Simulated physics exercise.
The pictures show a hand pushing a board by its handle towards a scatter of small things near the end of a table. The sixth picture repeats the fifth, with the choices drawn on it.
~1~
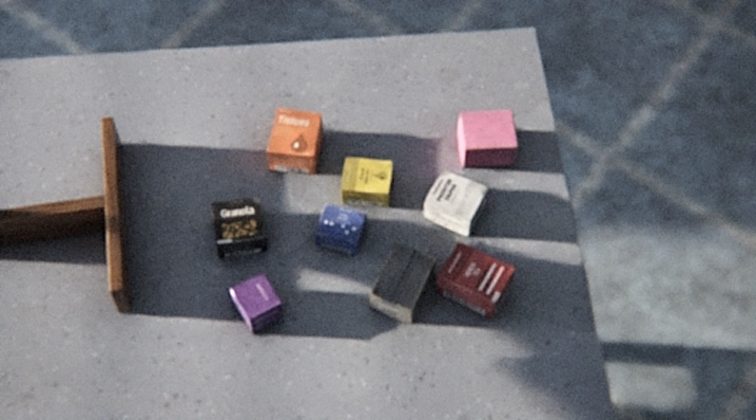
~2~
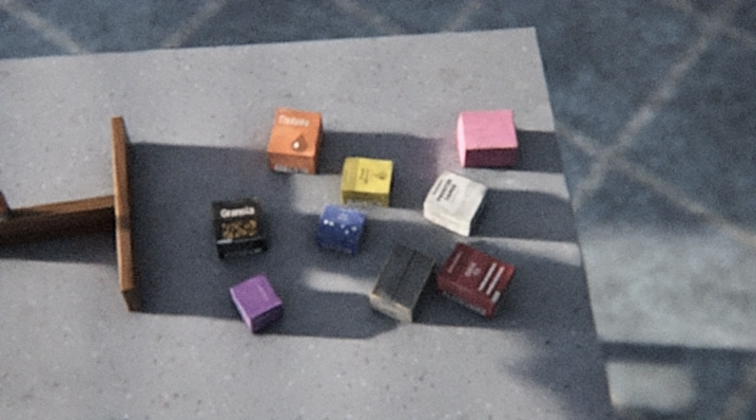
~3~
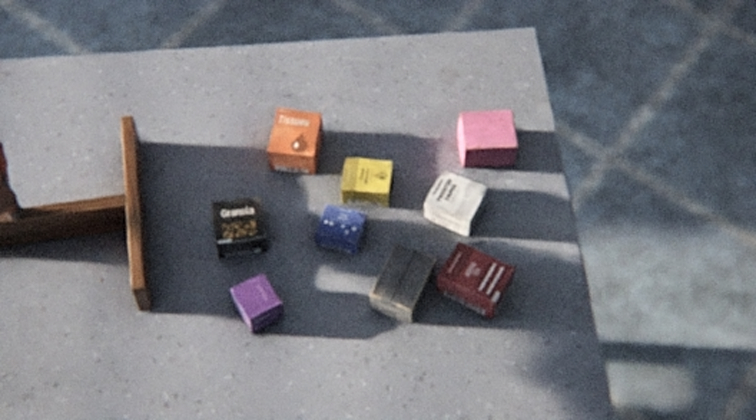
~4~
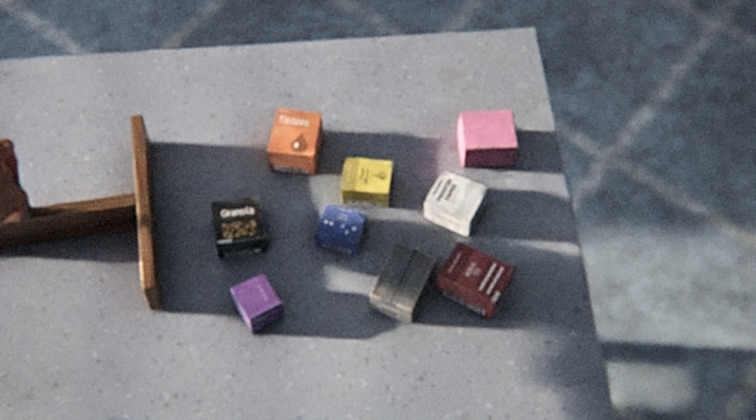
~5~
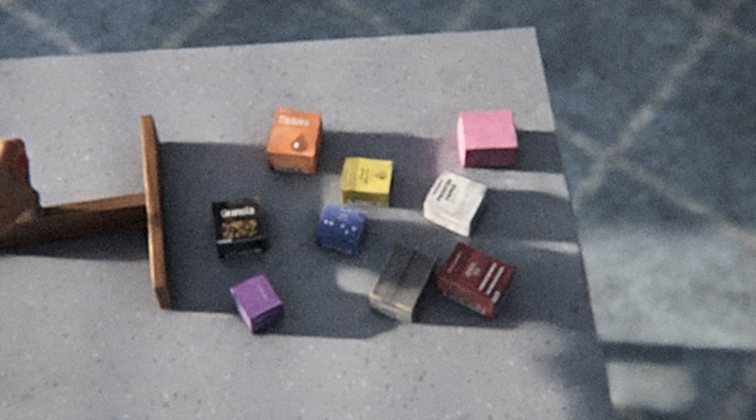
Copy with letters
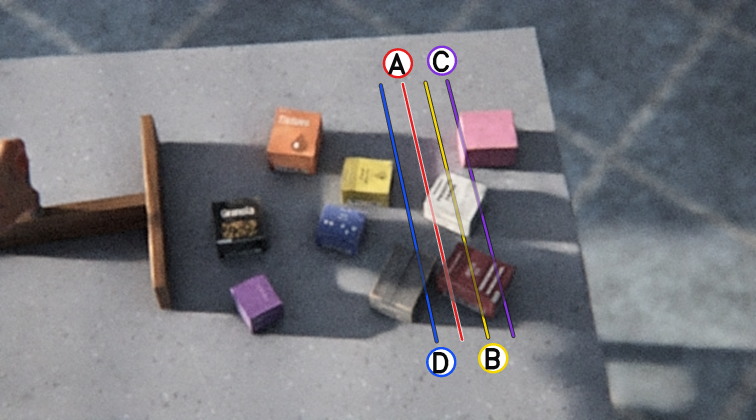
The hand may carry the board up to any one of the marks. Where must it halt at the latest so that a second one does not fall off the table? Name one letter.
C.
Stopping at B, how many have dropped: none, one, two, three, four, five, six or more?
By then, none.
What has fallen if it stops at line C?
The white box goes over.
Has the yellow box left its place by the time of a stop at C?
By then, yes.
On the copy, A at (430, 202); B at (455, 201); C at (478, 199); D at (407, 204).
On C. First, board (271, 189); purple packet (299, 311); blue packet (355, 227).
Then, board (386, 181); white box (509, 191); red packet (493, 281).
Finally, board (475, 175); white box over the edge; red packet (581, 280); one fallen.
By contrast, A is within the limit but short; B is within the limit but short; D is within the limit but short.
